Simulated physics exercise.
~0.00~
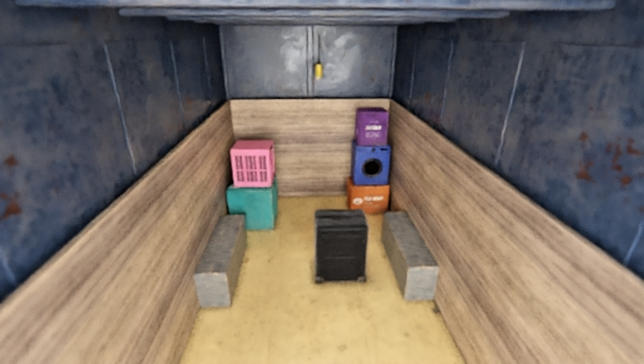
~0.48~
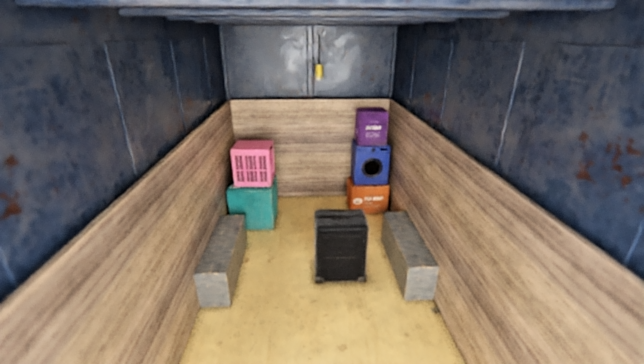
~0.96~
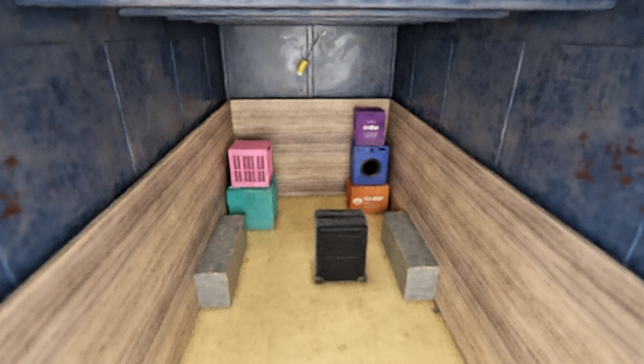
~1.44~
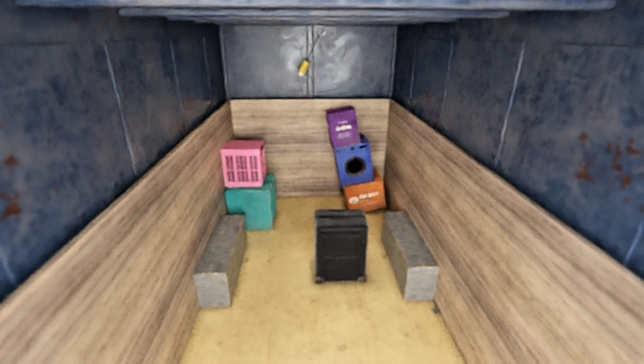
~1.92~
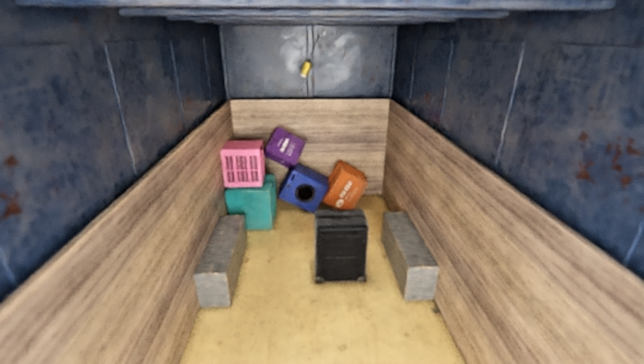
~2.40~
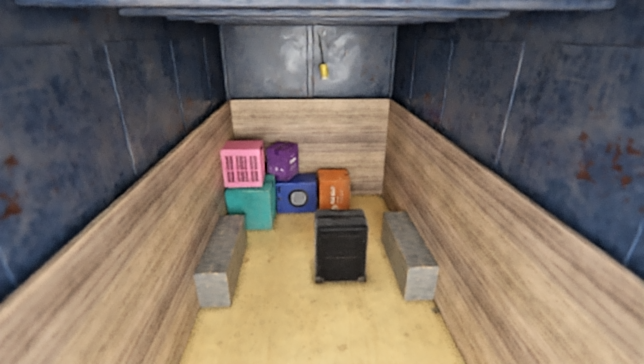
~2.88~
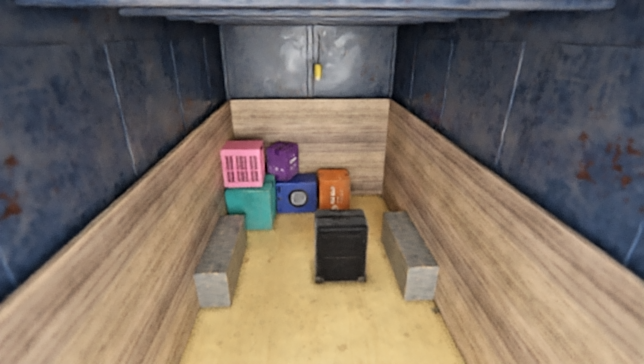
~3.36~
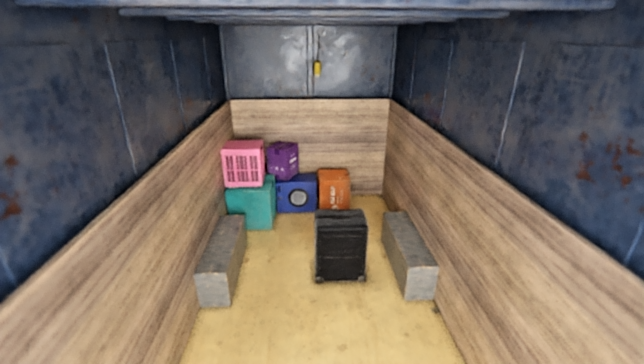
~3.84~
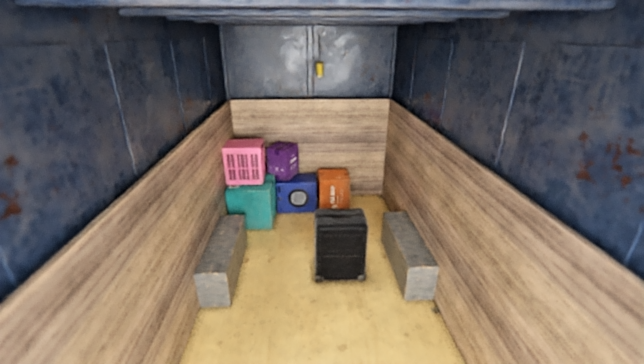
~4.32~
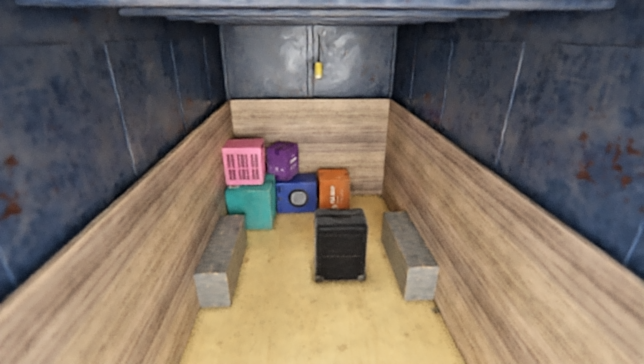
In the video, a lamp swings at the front of a van's load bay as a stack of purple, blue and orange boxes topples left and settles beside the pink and turquoise boxes, which stay stacked, while the black case stays standing.
